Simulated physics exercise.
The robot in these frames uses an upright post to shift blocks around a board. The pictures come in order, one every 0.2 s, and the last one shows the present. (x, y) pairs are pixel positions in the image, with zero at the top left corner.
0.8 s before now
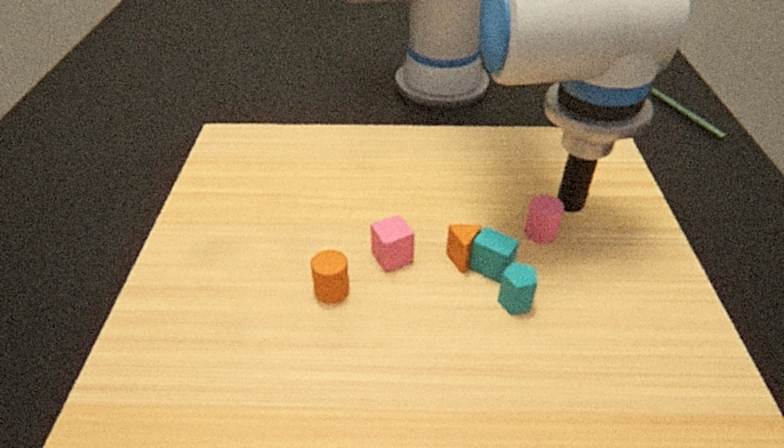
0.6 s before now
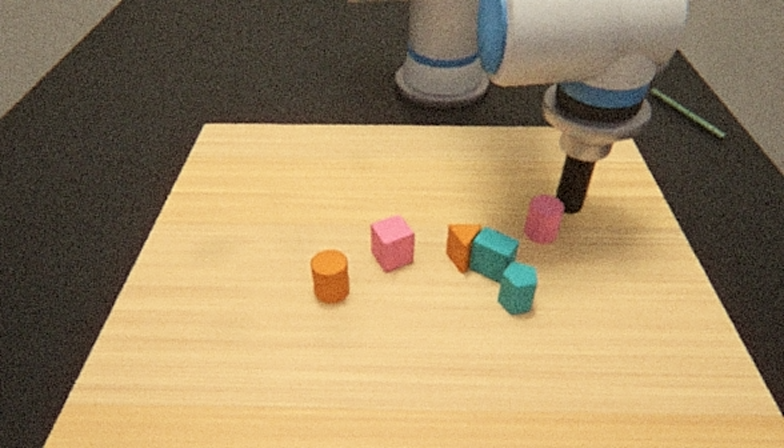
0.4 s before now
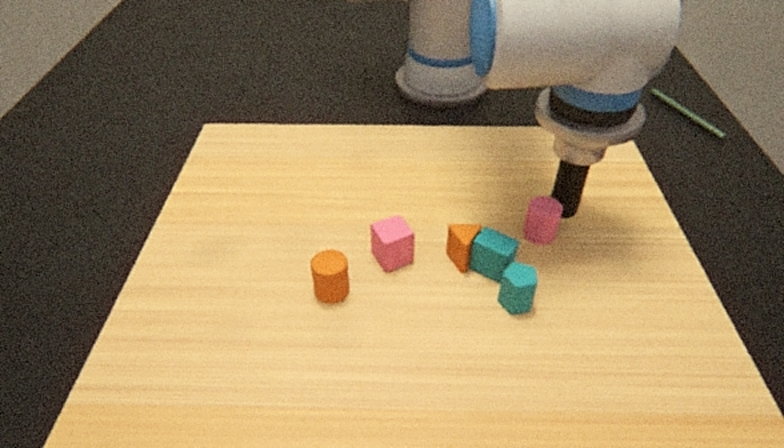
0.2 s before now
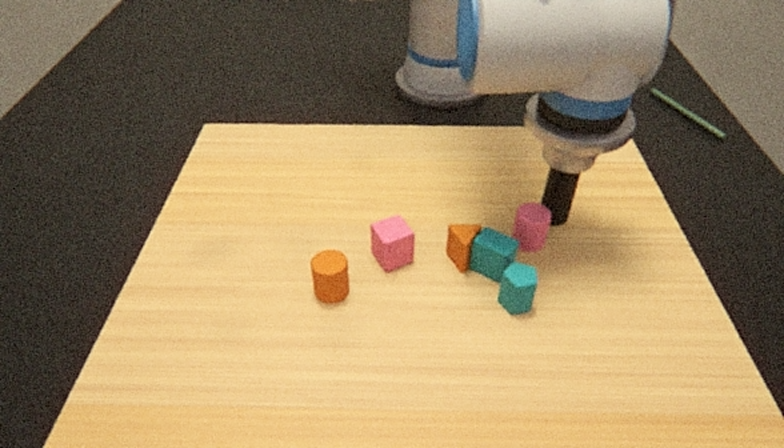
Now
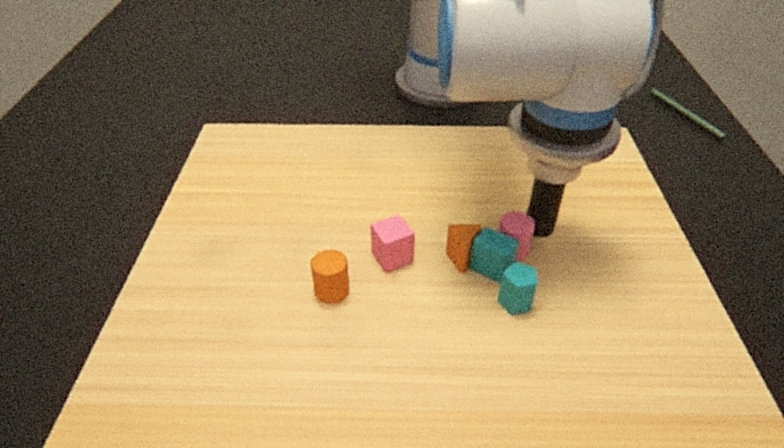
The robot's black post barely moved at first, then pushed the pink cylinder a short way left and slightly toward the viewer, up close to the turquoise rectangular block, while the other blocks stayed still.
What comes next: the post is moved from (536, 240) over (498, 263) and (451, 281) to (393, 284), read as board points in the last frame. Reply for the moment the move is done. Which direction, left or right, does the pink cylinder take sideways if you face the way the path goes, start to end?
To the left.
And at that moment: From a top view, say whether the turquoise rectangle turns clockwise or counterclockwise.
Viewed from the top, it goes anticlockwise.
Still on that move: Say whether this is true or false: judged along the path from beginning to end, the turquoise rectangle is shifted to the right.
That statement is not accurate.
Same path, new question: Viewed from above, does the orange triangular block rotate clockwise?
It seems so.
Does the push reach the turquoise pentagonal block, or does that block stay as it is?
At the end, its place is the same.
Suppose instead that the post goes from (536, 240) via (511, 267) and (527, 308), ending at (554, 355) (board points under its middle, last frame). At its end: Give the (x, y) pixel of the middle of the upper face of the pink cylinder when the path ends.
The top centre is at (483, 248).
What follows on the original path. One third of the way, post (500, 252); orange triangular block (455, 230); turquoise rectangle (466, 268), turned 25° anticlockwise; pink cylinder (475, 246).
Two thirds of the way, post (451, 270); orange triangular block (452, 230), turned 25° clockwise; turquoise rectangle (453, 284), turned 50° anticlockwise; pink cylinder (422, 264).
At the end, post (393, 273); pink four-sided block still; orange triangular block (453, 230), turned 25° clockwise; turquoise rectangle (453, 284), turned 50° anticlockwise; pink cylinder (373, 278); turquoise pentagonal block still.
